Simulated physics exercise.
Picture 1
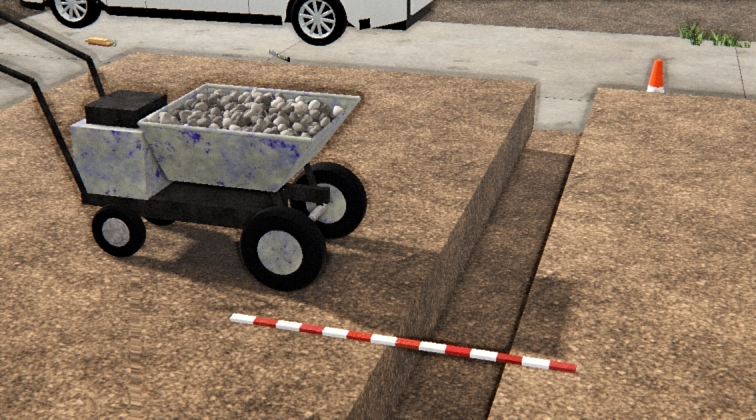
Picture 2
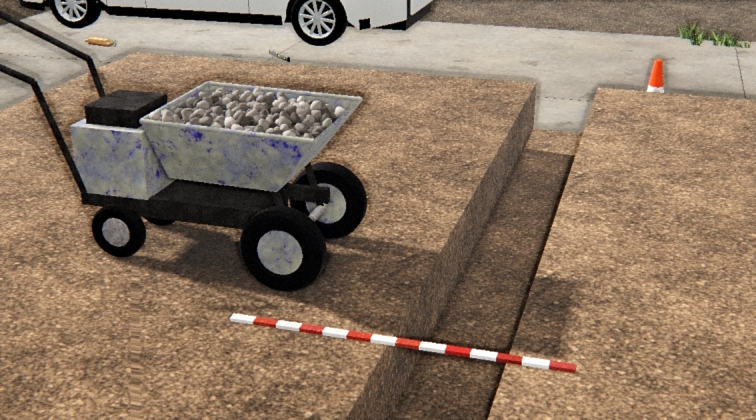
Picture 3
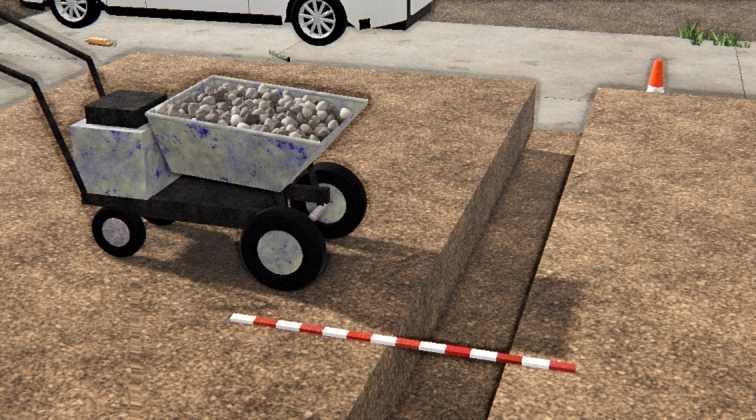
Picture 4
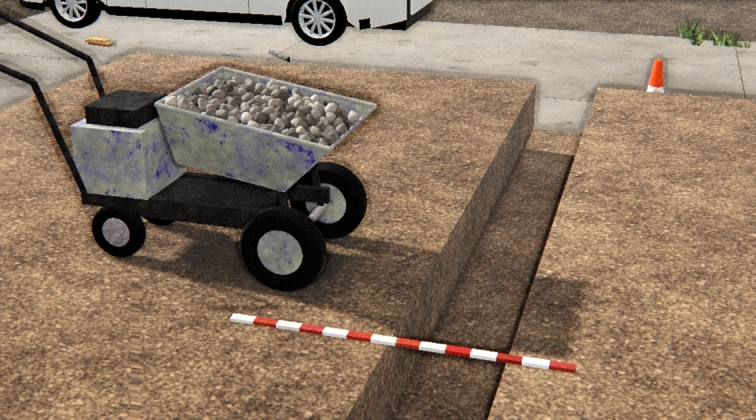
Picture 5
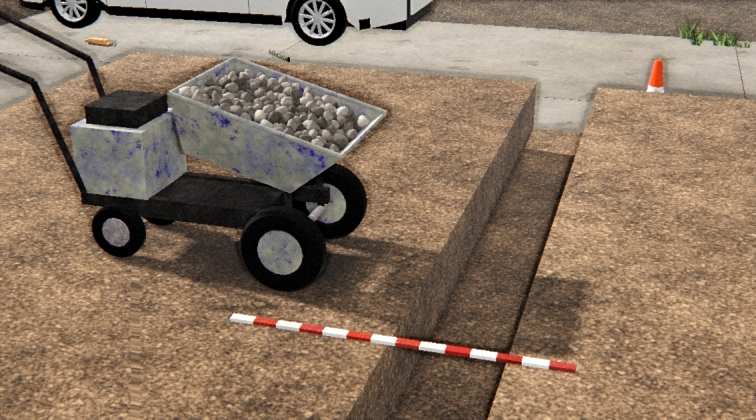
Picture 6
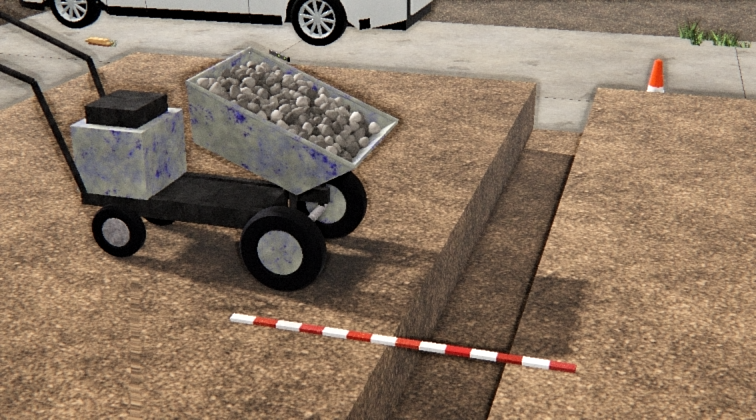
On a patch of brown, gritty ground beside a grey paved strip, seen from above at a slant by a still camera, a narrow trench runs away at the right. A pale, purple-blotched motor barrow with black wheels holds grey stones at left, near a red-and-white pole, an orange cone and a parked white vehicle. The barrow's skip tilts gradually forward to the right, its rear rising, carrying the stones with it.
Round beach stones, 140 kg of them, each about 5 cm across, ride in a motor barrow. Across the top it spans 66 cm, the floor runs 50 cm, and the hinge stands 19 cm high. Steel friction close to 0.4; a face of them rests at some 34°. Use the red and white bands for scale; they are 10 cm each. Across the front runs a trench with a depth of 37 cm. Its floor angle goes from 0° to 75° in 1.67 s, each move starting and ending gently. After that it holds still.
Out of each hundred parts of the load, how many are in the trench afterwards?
About 100 out of 100.
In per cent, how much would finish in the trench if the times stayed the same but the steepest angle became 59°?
About 85%.
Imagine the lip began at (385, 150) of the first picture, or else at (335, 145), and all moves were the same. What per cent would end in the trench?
From the first spot near 50, from the second near 100 per cent.
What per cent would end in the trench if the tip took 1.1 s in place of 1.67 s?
With that timing, about 100 per cent.
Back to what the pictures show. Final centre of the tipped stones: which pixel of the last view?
Around (482, 344).
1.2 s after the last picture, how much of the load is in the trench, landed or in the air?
Around 75 per cent of it, at that instant.
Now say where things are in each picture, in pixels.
The skip is at 0°, its lip at (311, 141); the top of the load is at (249, 103), in the first picture.
Lip at (314, 142), floor tilted 1°, highest stones at (235, 100), in the second picture.
The skip is at 4°, its lip at (320, 144); the top of the load is at (223, 93), in the third picture.
The skip is at 9°, its lip at (330, 149); the top of the load is at (229, 87), in the fourth picture.
The skip is at 15°, its lip at (342, 157); the top of the load is at (237, 79), in the fifth picture.
Lip at (354, 167), floor tilted 22°, highest stones at (254, 73), in the sixth picture.
Then, 0.6 s after the last picture the floor is at 63°, 92 % in the skip, 1 % short of the trench, 7 % in the trench; the foremost stones are at (462, 258).
Then, 1.2 s after the last picture the floor is at 75°, 26 % in the skip, 74 % in the trench; the foremost stones are at (519, 356).
Then, 1.5 s after the last picture the floor is at 75°, 5 % in the skip, 95 % in the trench; the foremost stones are at (520, 360).
Then, 3.5 s after the last picture the floor is at 75°, 0 % in the skip, 100 % in the trench; the foremost stones are at (520, 353).
